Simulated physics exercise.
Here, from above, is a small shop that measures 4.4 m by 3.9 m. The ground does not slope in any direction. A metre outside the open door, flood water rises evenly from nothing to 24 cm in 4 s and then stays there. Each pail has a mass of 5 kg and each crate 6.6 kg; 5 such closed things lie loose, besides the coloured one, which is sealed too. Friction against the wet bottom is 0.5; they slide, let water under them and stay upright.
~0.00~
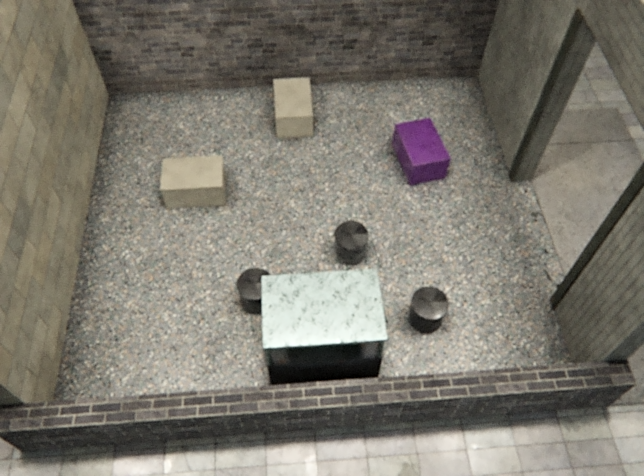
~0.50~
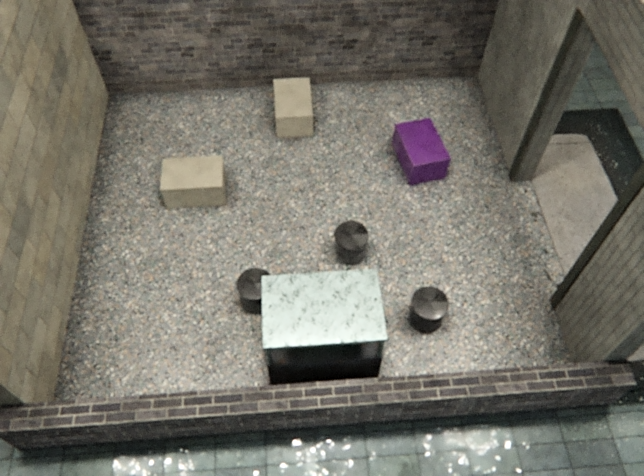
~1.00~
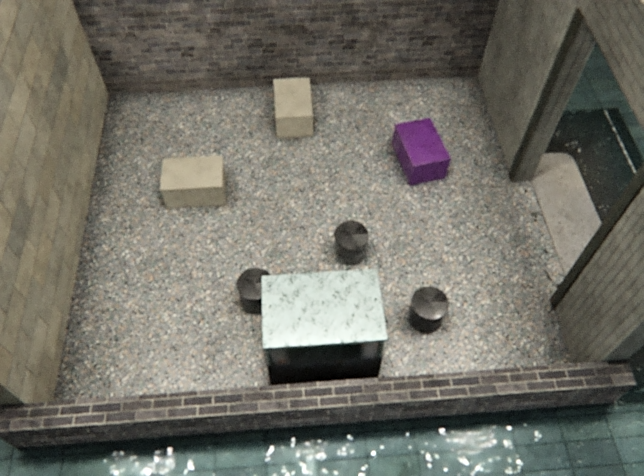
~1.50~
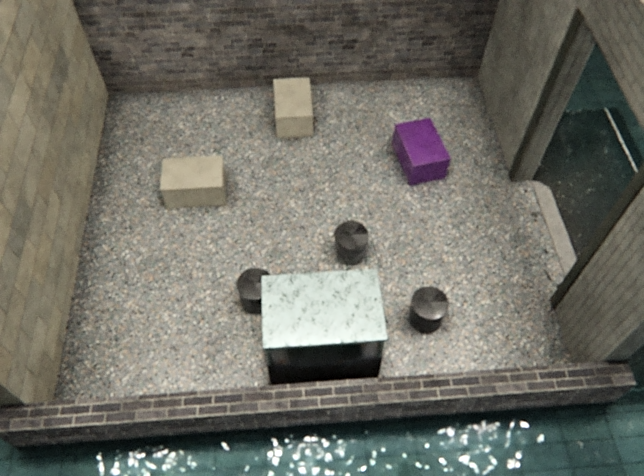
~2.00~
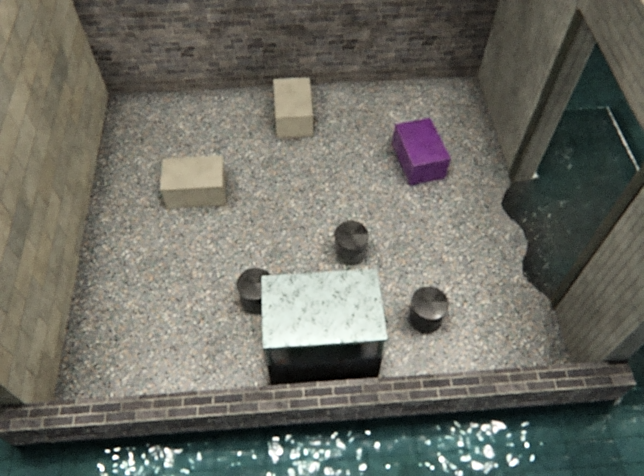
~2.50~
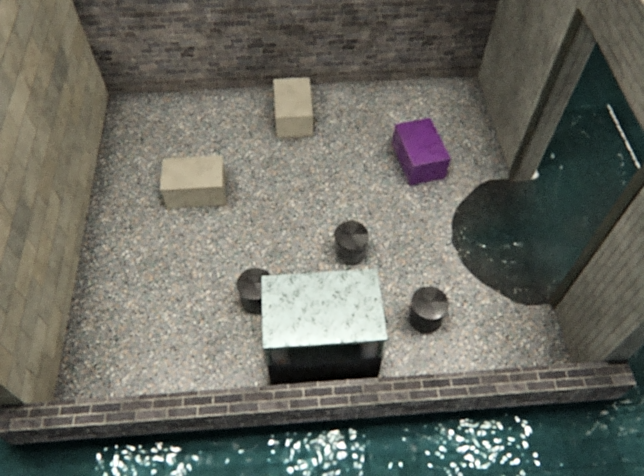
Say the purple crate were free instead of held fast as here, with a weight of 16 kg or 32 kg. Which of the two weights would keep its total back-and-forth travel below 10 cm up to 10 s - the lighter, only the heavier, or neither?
Only the heavier one.
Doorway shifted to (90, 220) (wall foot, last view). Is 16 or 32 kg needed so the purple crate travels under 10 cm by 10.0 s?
Under that setup, neither option succeeds.
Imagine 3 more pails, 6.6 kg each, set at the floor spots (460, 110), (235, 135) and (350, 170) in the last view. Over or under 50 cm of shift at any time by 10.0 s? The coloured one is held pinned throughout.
Note, in sequence: Not exceeded, not exceeded, not exceeded.
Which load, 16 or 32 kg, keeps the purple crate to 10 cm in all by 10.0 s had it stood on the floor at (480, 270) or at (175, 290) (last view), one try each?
At the first spot nothing offered works, at the second the heavier mass is required.
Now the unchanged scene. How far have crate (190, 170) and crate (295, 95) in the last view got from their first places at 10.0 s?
The first is 200 cm from its start, the second 100 cm.
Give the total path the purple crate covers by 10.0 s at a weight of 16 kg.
I'd say roughly 80 centimetres in all.
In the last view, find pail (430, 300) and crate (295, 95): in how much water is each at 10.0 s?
Close to 11 and 7 centimetres.
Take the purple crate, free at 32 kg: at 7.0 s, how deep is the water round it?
Depth: Approx. 5 cm.
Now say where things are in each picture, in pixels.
In the first frame, the purple crate at (422, 141), on the bottom; water covers 0.0 m2; 0 of 6 have shifted.
In the second frame, the purple crate at (422, 141), on the bottom; 0.0 m2 under water; 0 of 6 have shifted.
In the third frame, the purple crate at (422, 141), on the bottom; water covers 0.0 m2; 0 of 6 have shifted.
In the fourth frame, the purple crate at (422, 141), on the bottom; water covers 0.0 m2; 0 of 6 have shifted.
In the fifth frame, the purple crate at (422, 141) rests on the ground; 0.1 m2 under water; 0 of 6 have shifted.
In the sixth frame, the purple crate at (422, 141) rests on the ground; water covers 0.8 m2; 0 of 6 have shifted.
After 3.5 s the purple crate would be 0 cm from its start with 16 kg and 0 cm from its start with 32 kg; 1 cm of water round it then.
After 4.5 s the purple crate would be 2 cm from its start with 16 kg and 0 cm from its start with 32 kg; 4 cm of water round it then.
After 7.0 s the purple crate would be 52 cm from its start with 16 kg and 0 cm from its start with 32 kg; 5 cm of water round it then.
After 10.0 s the purple crate would be 44 cm from its start with 16 kg and 0 cm from its start with 32 kg; 9 cm of water round it then.
